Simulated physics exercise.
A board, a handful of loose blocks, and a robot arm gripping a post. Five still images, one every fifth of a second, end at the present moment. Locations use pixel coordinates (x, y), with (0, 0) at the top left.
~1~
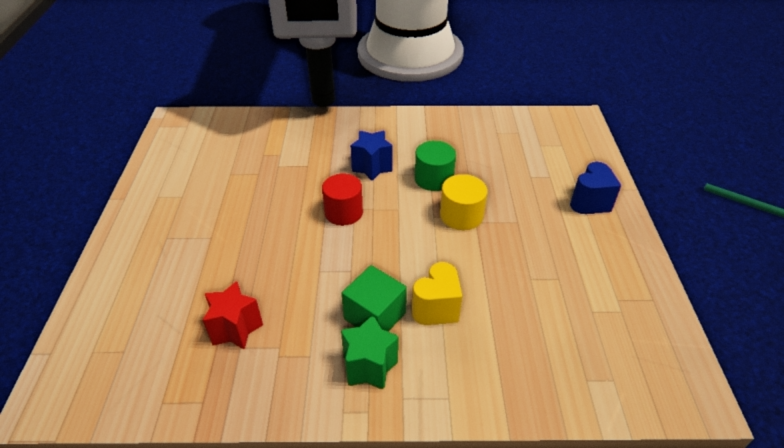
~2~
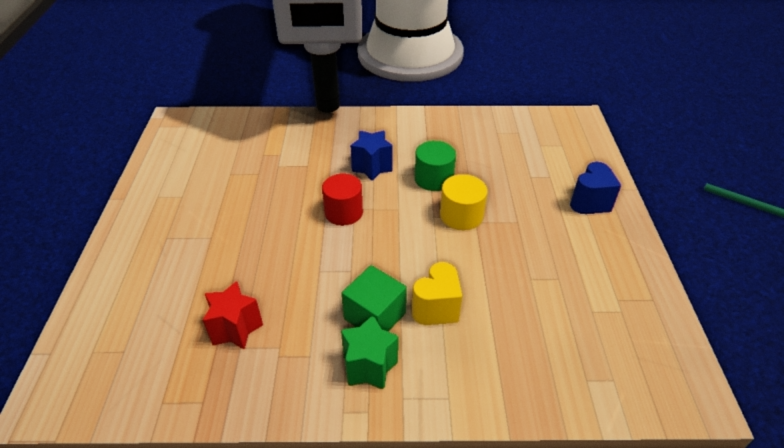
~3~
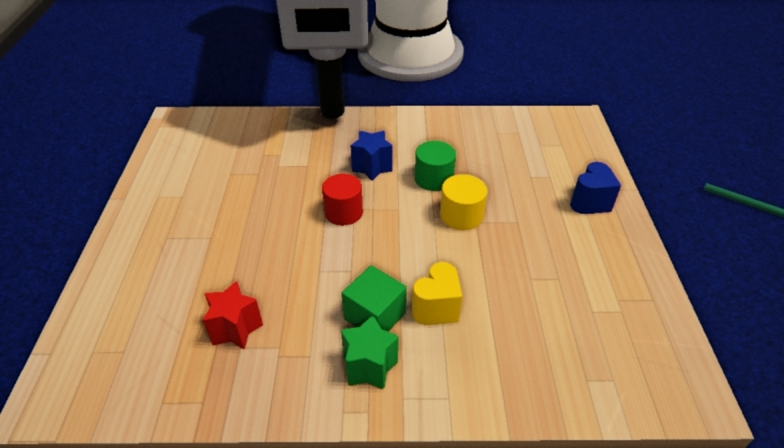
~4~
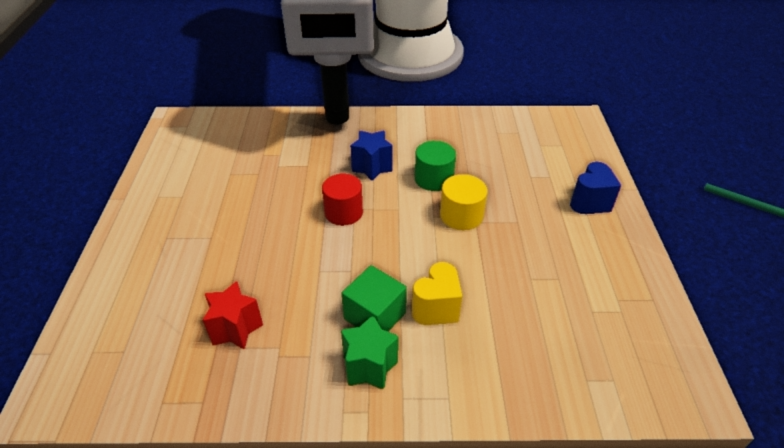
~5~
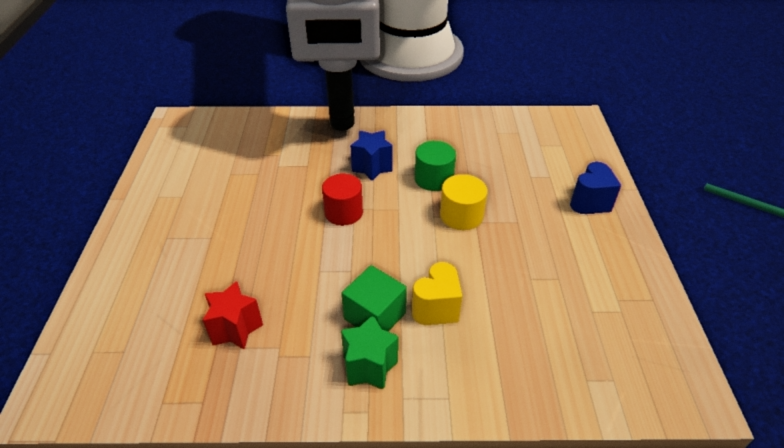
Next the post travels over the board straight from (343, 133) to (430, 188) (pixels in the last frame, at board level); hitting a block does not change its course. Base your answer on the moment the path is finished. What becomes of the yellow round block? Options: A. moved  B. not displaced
It's B.
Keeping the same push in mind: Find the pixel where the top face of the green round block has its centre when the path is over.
My best guess is (467, 160).
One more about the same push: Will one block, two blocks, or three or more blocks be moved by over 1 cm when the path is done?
Two blocks shift.
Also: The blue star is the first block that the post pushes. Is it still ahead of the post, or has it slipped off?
It comes off the post's front.
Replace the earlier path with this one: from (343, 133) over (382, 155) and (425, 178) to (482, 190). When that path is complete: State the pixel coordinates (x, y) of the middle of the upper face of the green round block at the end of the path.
The spot you're after is about (521, 169) in the image.
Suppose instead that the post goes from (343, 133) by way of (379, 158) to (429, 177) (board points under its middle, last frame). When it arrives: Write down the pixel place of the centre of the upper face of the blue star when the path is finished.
Its top centre lands on (383, 154).
On the path given first. One third of the way, post (370, 141); nothing pushed yet.
Two thirds of the way, post (400, 159); blue star (379, 154), turned 45° clockwise.
At the end, post (431, 179); blue star (380, 155), turned 55° clockwise; green round block (467, 160); yellow round block unmoved.
